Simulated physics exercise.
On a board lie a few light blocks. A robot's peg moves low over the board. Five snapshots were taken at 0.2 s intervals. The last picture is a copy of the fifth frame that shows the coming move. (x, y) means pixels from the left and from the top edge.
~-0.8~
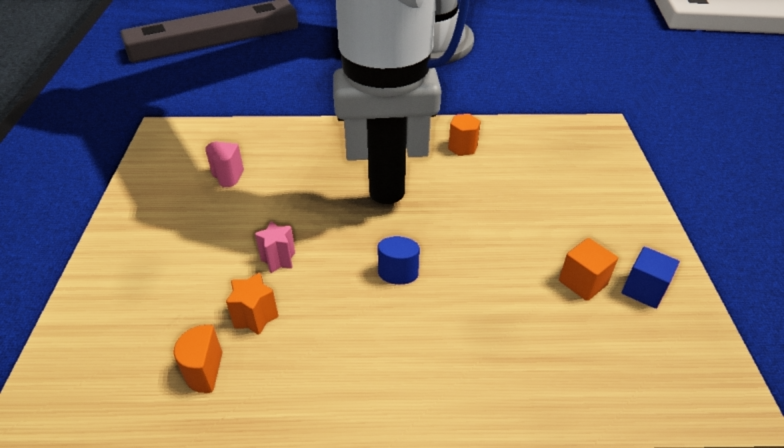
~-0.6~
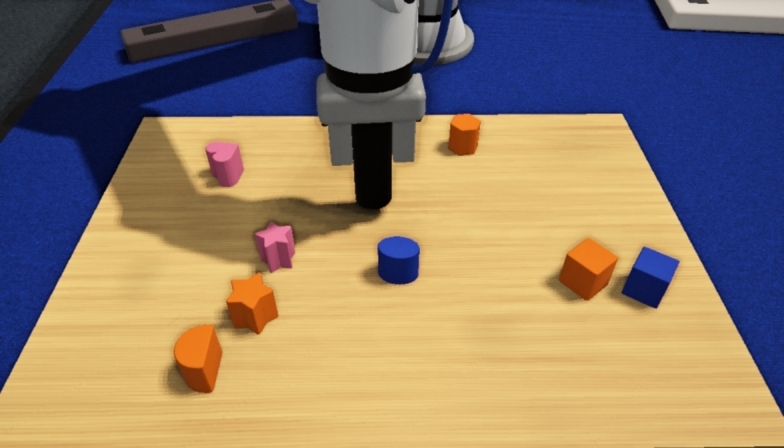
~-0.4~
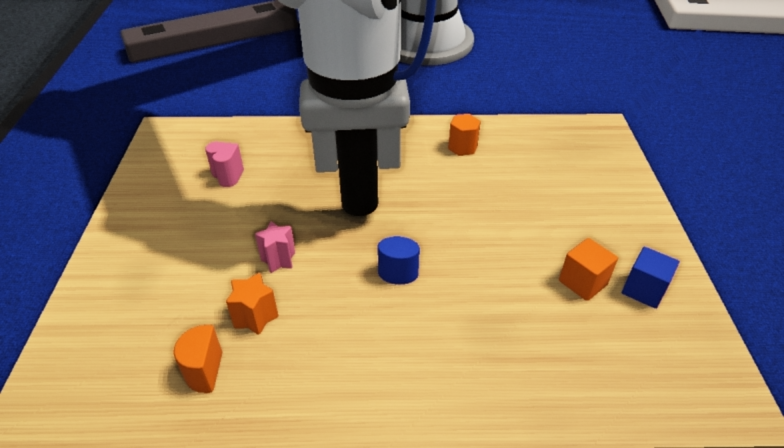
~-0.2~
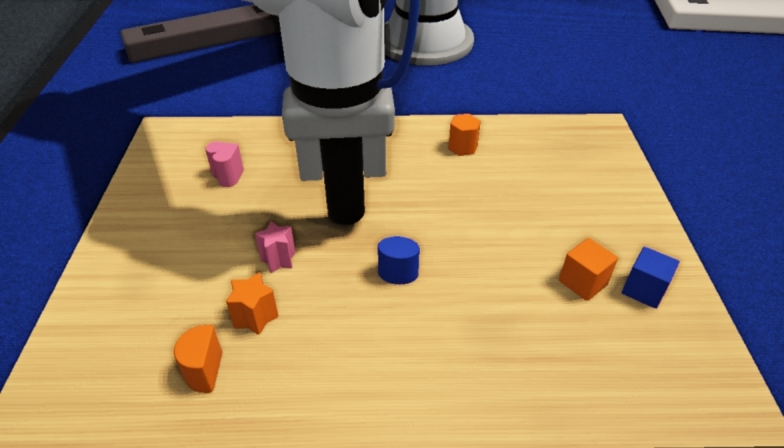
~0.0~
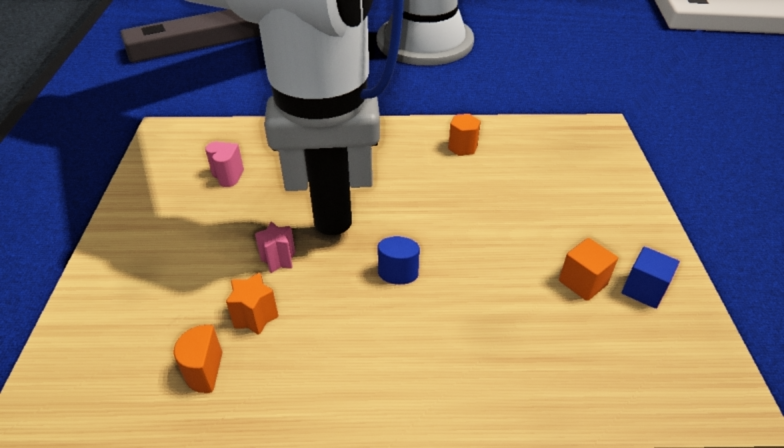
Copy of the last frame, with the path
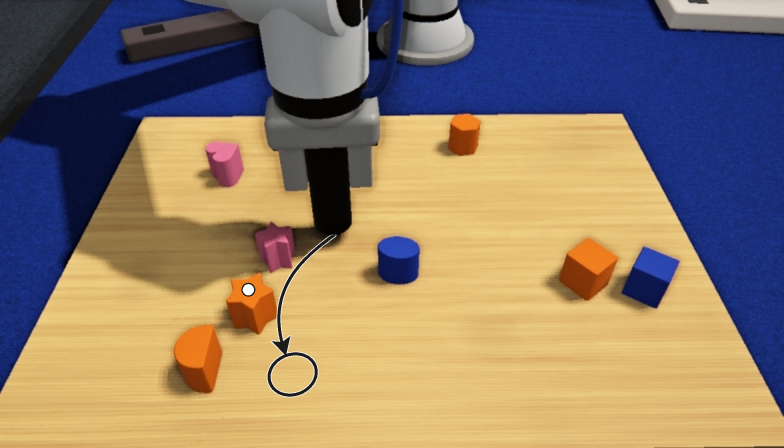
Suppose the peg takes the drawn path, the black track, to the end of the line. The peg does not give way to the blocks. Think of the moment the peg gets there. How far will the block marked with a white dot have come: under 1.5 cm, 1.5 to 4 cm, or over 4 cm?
Its final spot will lie 1.5 to 4 cm from the current one.
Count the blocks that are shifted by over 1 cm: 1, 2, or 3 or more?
Count: 2.
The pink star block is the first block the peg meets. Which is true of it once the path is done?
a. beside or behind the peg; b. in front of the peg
Choice a: Beside or behind the peg.
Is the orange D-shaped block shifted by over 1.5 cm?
No, that is not how it ends up.
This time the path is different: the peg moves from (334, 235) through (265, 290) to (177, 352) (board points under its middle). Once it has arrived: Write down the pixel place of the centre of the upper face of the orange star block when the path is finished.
The point I'd pick in the picture is (221, 330).
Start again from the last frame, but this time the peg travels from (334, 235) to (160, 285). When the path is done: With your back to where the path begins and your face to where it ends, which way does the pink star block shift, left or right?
Its sideways move is to the left.
The drawn path runs from (334, 235) through (296, 270) and (279, 319) to (293, 374); the dot is on the orange star block.
The first path, step by step. One third of the way, peg at (293, 259); pink star block at (258, 239).
Two thirds of the way, peg at (276, 307); orange star block at (233, 307); pink star block at (256, 241), turned 30° clockwise.
At the end, peg at (290, 362); orange D-shaped block not moved; orange star block at (232, 311), turned 30° clockwise; pink star block at (256, 241), turned 30° clockwise.
